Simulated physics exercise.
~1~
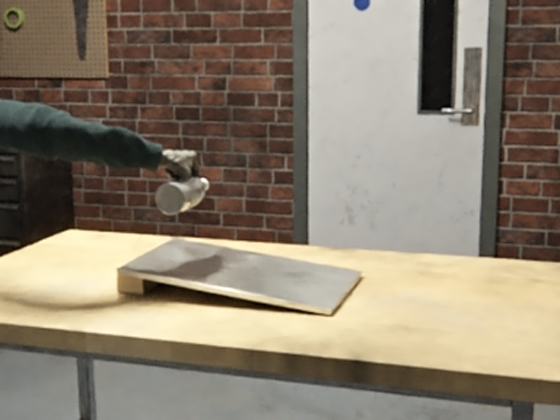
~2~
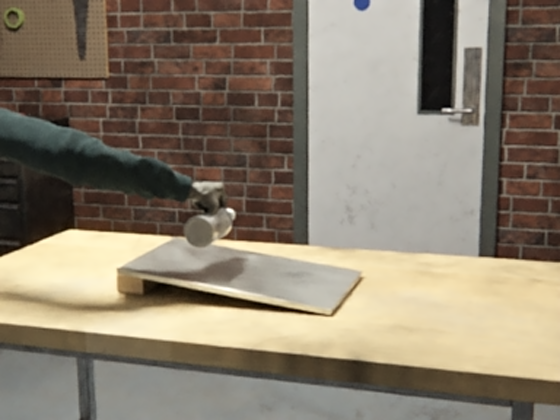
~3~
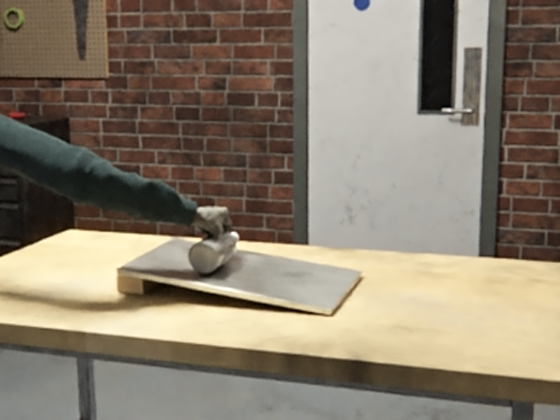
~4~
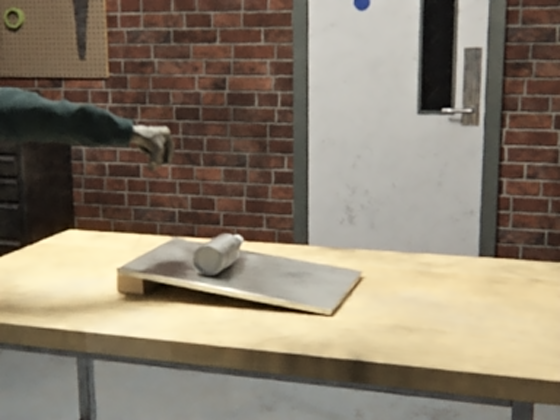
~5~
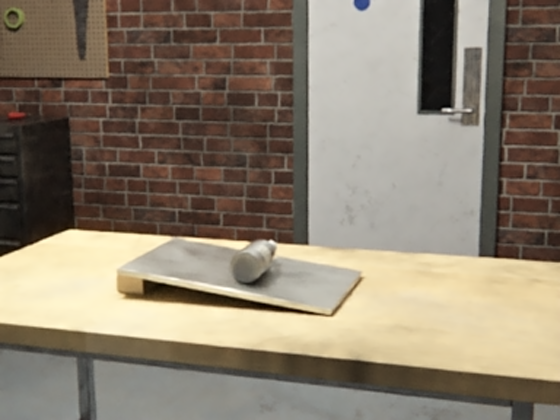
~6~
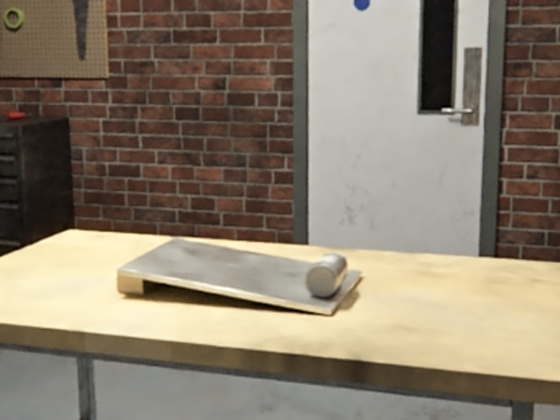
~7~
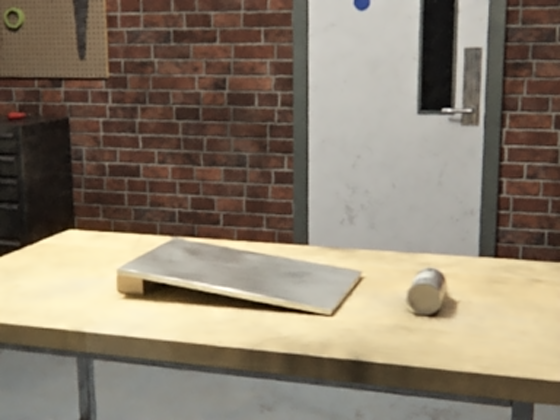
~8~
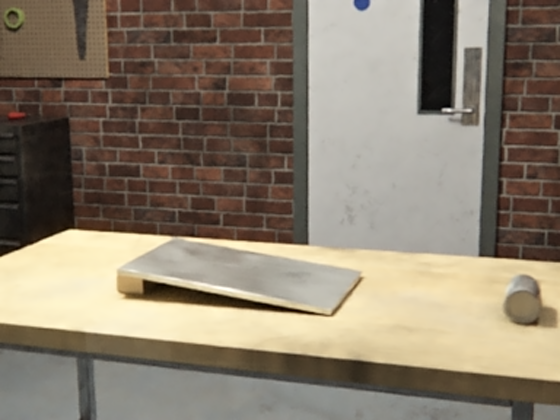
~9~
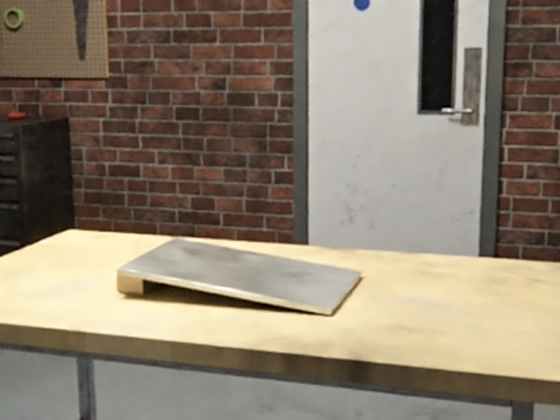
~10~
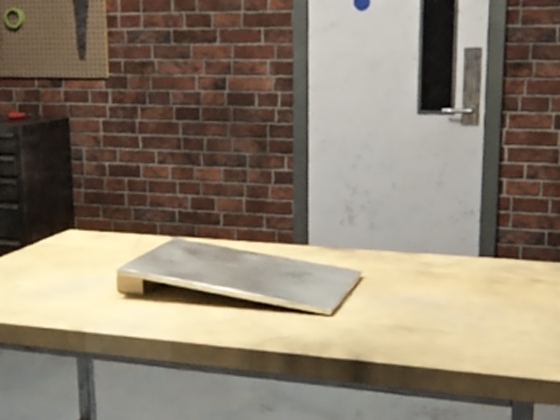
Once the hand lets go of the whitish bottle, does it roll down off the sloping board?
Yes, the bottle rolls down the slope to the right, comes off the board's low end and carries on across the table until it is out of view.
